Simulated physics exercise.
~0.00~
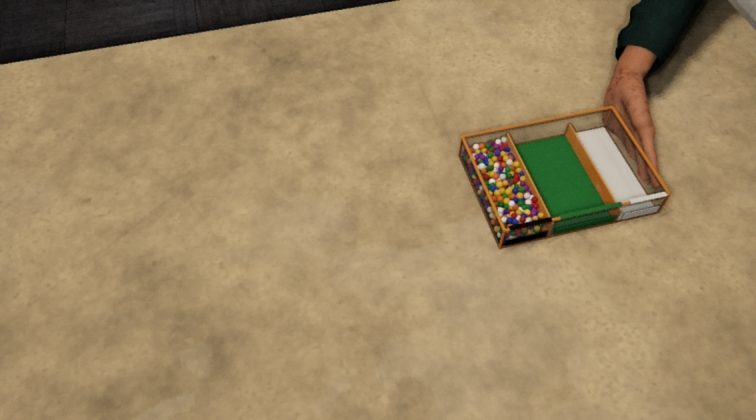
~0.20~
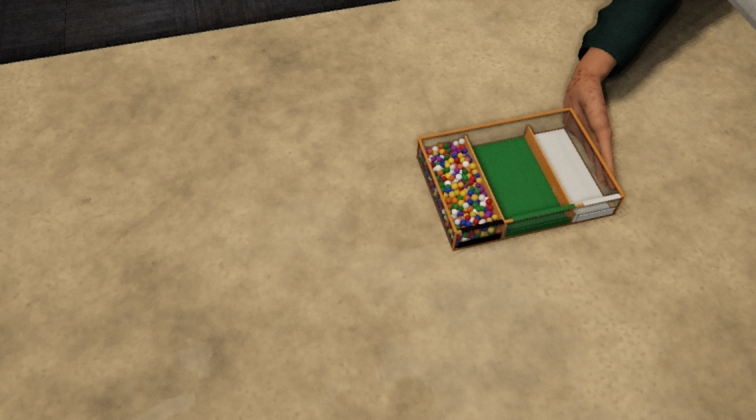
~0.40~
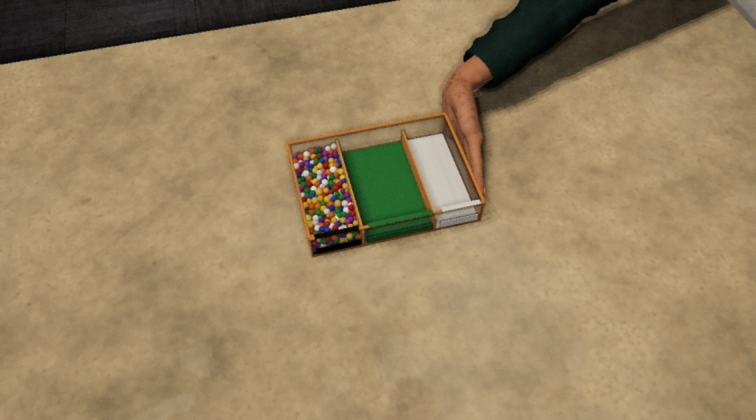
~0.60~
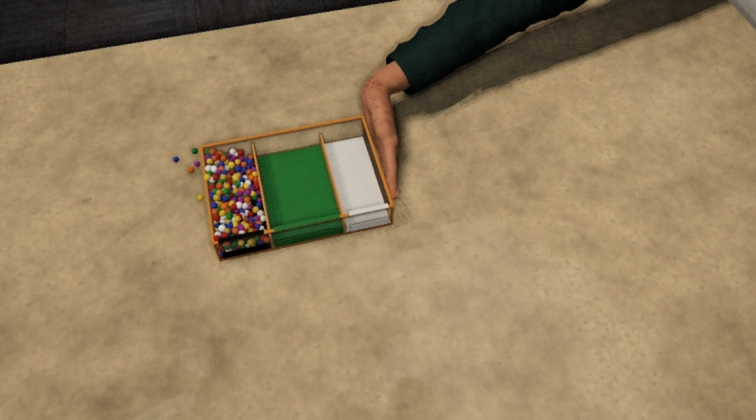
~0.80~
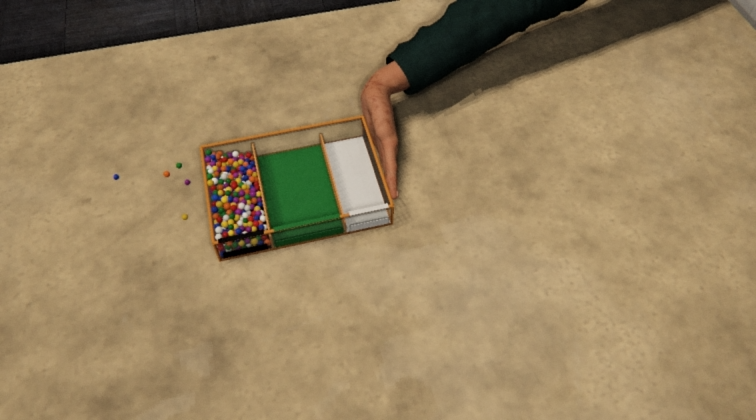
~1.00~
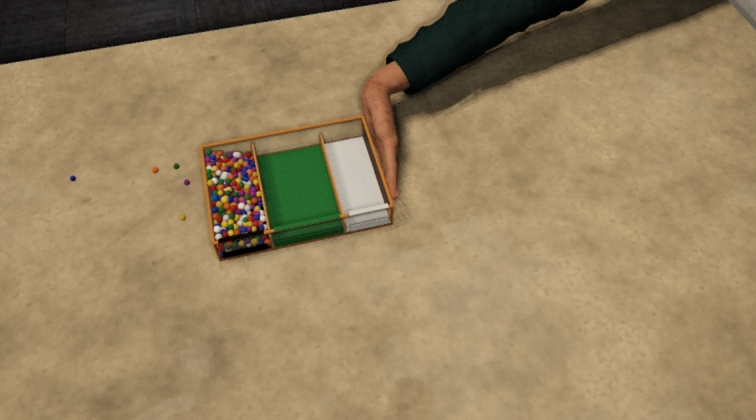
The clip opens on a shallow drawer tray with orange edges resting on a mottled tan surface, a hand in a dark green sleeve against its right side. The left compartment is filled with small multicoloured plastic beads, while the middle one is green and the right one white. The hand pushes the tray leftward across the surface, slowly at first and then faster. As the tray comes to a stop, a few beads spill over its left edge and roll away. The tray and hand stay still, with a handful of beads scattered to the left and nearly all the rest still in their compartment.
